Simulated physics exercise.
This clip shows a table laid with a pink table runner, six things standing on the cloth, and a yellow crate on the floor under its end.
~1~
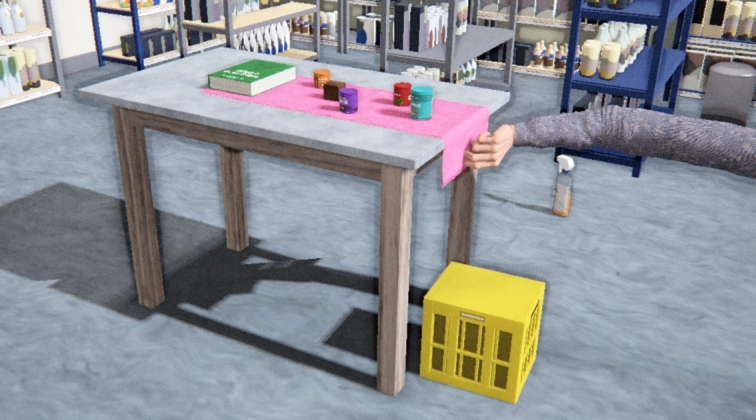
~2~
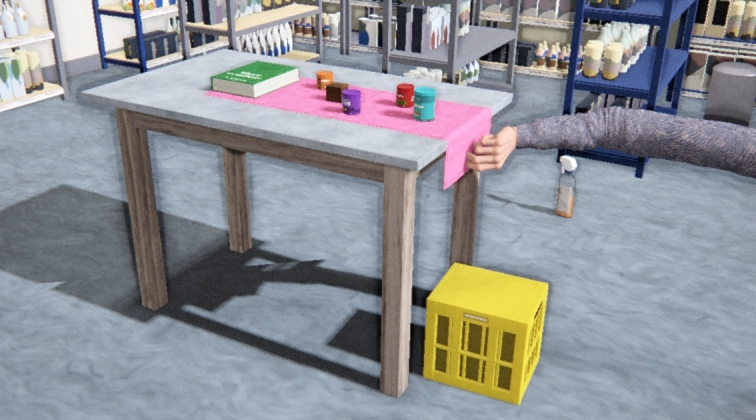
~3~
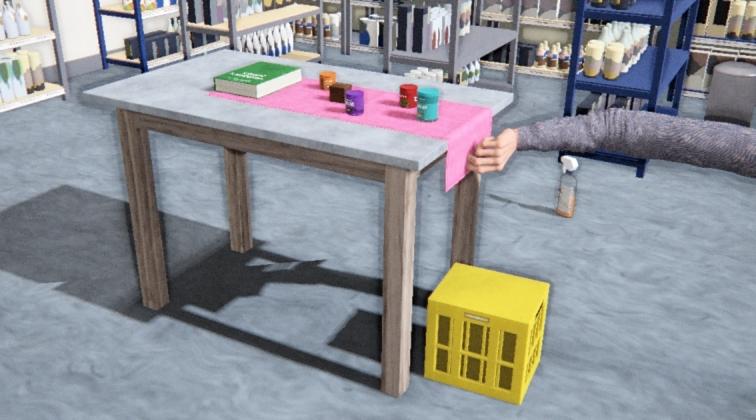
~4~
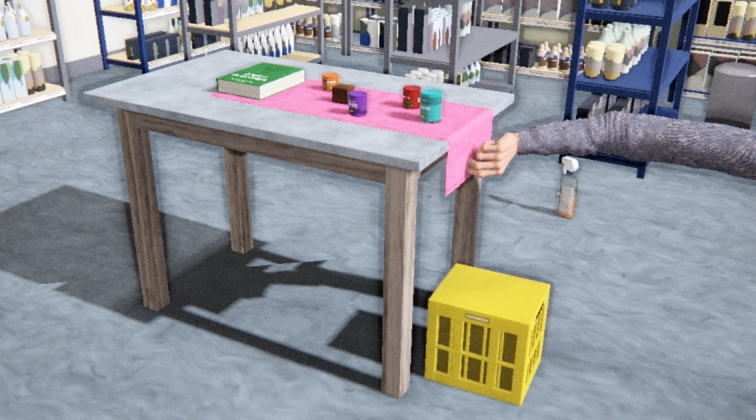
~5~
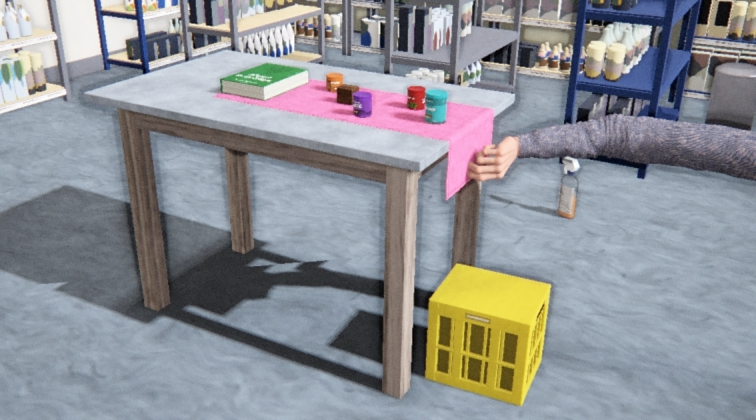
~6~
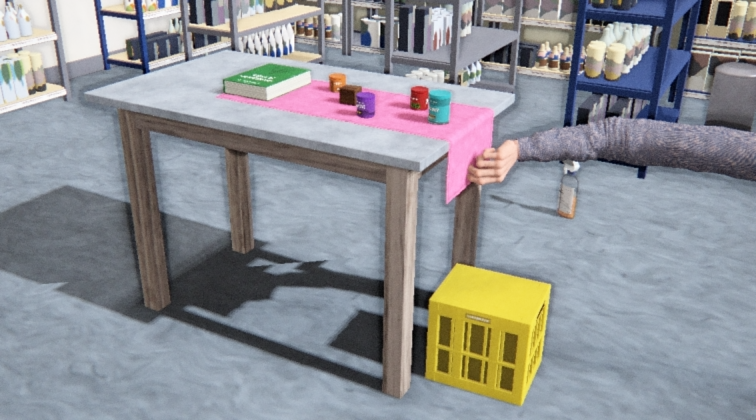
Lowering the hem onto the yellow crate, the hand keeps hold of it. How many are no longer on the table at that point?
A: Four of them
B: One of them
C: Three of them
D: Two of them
C.
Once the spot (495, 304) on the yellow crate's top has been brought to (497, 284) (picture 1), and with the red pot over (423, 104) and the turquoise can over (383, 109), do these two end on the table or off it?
The red pot is lost; the turquoise can is lost.
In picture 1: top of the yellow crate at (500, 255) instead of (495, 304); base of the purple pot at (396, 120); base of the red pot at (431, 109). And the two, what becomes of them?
As for the purple pot, it leaves the top; as for the red pot, it leaves the top.
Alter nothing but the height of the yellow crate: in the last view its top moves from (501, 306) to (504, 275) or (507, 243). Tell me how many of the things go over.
Then 2 and 1.
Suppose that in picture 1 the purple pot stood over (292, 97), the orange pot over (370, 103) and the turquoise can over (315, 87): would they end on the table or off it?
In the end the purple pot is still on top, the orange pot is no longer on top, and the turquoise can is still on top.
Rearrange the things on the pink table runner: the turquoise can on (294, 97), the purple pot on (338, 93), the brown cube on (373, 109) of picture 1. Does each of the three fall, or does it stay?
The turquoise can will stay where it is, the purple pot will stay where it is, and the brown cube will end up down.
Early on, hem near (468, 226); turquoise can gone.
Midway, hem near (467, 260); turquoise can and red pot gone.
Near the end, hem on the crate; turquoise can, red pot and purple pot gone.
Finally, hem on the crate; turquoise can, red pot and purple pot gone. It carries off three.
